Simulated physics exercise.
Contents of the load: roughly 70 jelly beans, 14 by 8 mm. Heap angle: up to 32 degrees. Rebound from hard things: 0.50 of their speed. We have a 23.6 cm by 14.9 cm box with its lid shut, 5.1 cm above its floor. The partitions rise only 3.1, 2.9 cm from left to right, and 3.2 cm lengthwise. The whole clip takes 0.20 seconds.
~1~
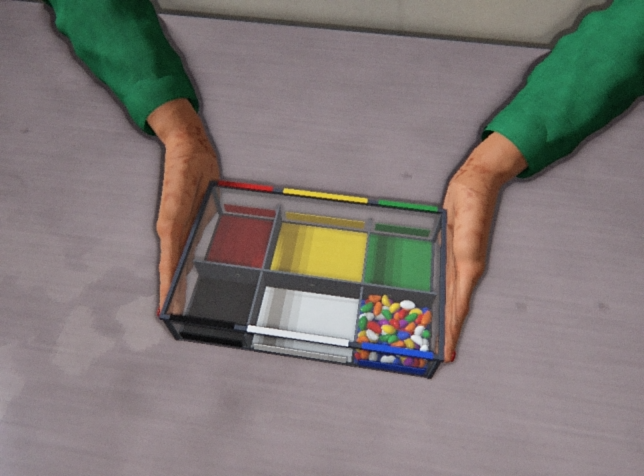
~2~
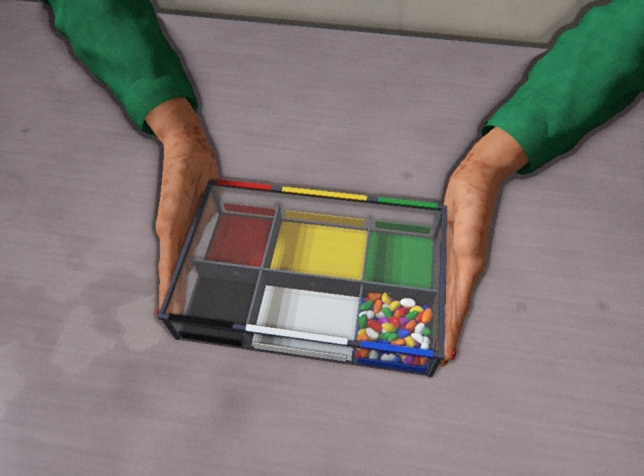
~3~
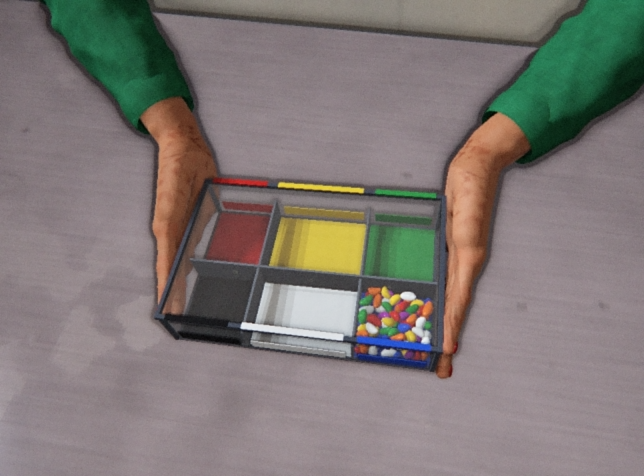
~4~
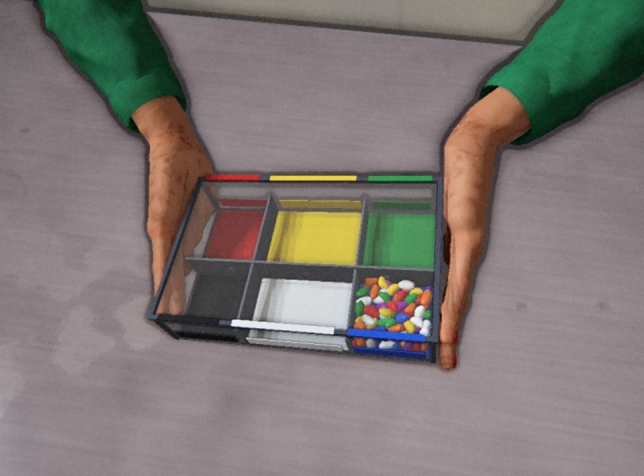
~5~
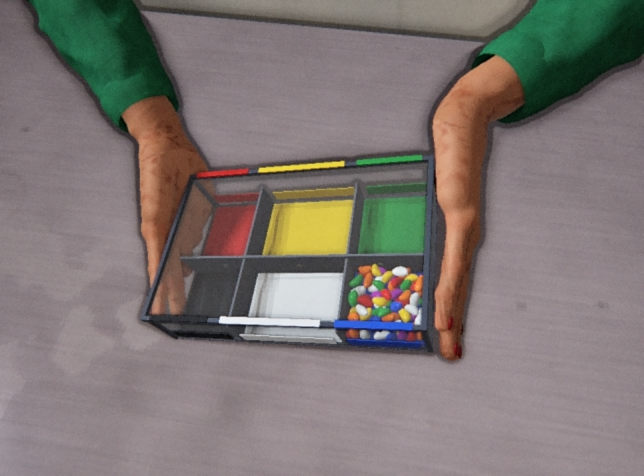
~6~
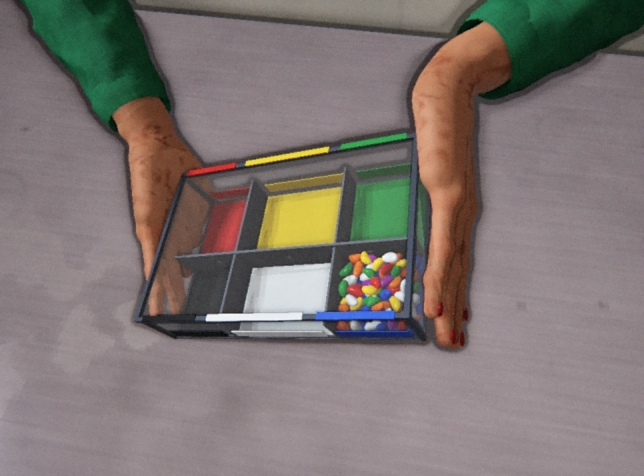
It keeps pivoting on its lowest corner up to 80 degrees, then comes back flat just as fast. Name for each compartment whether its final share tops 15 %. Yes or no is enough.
Red compartment, no; blue compartment, yes; green compartment, no; yellow compartment, no; white compartment, yes; black compartment, yes.
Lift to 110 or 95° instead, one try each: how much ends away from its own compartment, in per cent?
I'd expect close to 100 and then close to 75 per cent.
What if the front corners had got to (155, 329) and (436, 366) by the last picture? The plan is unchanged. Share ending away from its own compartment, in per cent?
Around 15 per cent, it would seem.
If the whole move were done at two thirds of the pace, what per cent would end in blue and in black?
I'd expect blue at 40 percent and black at 20 percent.
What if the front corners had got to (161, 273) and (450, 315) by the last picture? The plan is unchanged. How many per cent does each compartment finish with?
Per cent at the finish: Red 0, blue 65, green 35, yellow 0, white 0, black 0.
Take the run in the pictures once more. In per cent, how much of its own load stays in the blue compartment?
That comes out at about 40 percent.
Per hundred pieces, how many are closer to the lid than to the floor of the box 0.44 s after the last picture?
I'd put it at some 70 percent.
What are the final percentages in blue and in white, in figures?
Final shares - blue 35 percent, white 40 percent.
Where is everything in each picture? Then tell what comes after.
In the first picture, box tilt 0 degrees, front corners at (165, 315) and (439, 356); blue 100 %.
In the second picture, box tilt 1 degrees, front corners at (164, 315) and (439, 354).
In the third picture, box tilt 5 degrees, front corners at (160, 315) and (438, 348), lowest corner left front.
In the fourth picture, box tilt 10 degrees, front corners at (154, 316) and (433, 338), lowest corner left front.
In the fifth picture, box tilt 17 degrees, front corners at (147, 317) and (422, 326), lowest corner left front.
In the sixth picture, box tilt 24 degrees, front corners at (140, 318) and (405, 314), lowest corner left front; blue 100 %.
Then, 0.44 s after the last picture, tilt 78 degrees; blue 65 %, white 35 %.
Then, 0.74 s after the last picture, tilt 31 degrees; blue 35 %, white 40 %, black 25 %.
Then, 1.13 s after the last picture, tilt 0 degrees; blue 35 %, white 40 %, black 25 %.
In the end, red 0 %, blue 35 %, green 0 %, yellow 0 %, white 40 %, black 25 %.
